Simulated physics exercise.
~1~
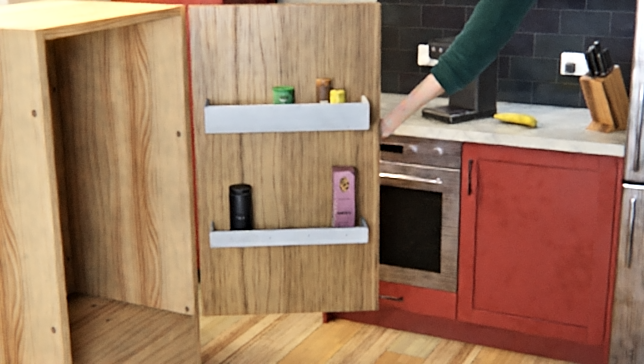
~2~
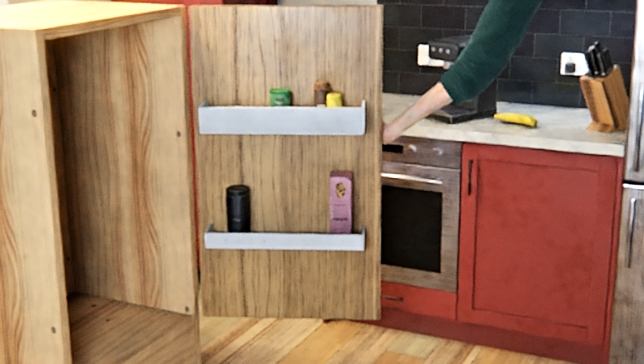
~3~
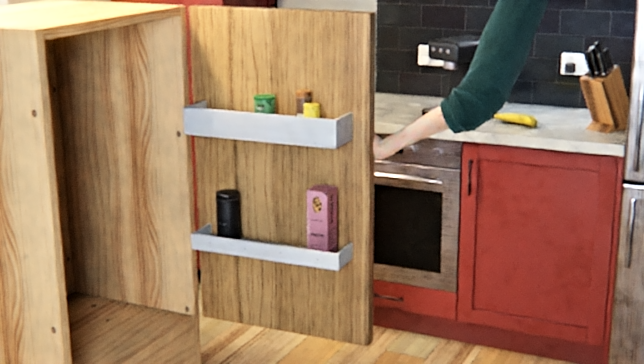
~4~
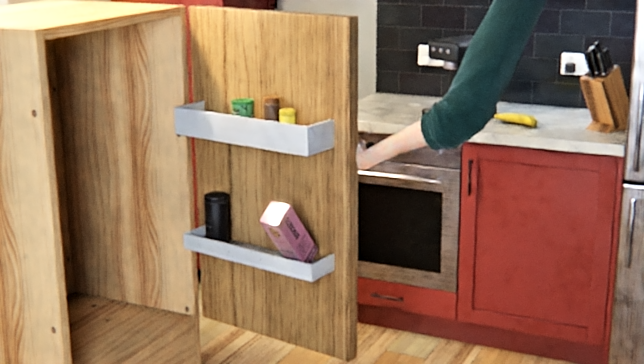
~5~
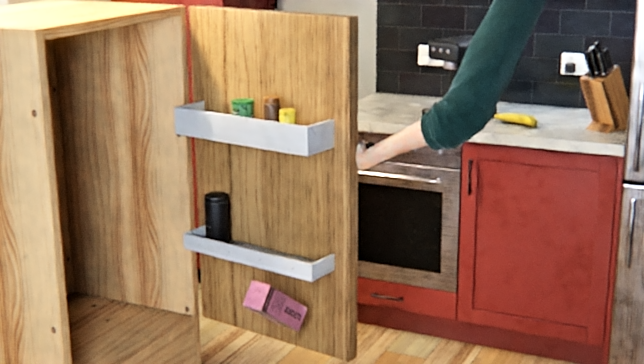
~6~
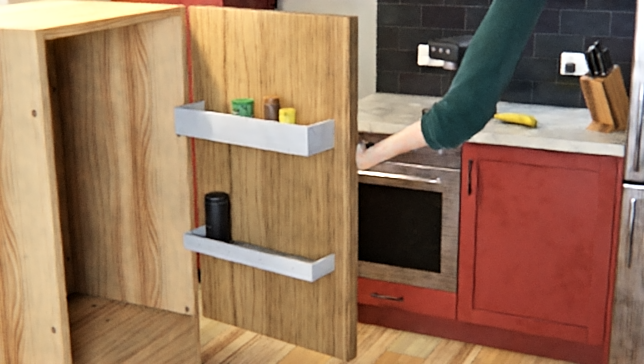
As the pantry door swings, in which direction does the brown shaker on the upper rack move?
The brown shaker moves to the left, carried along on the upper rack.
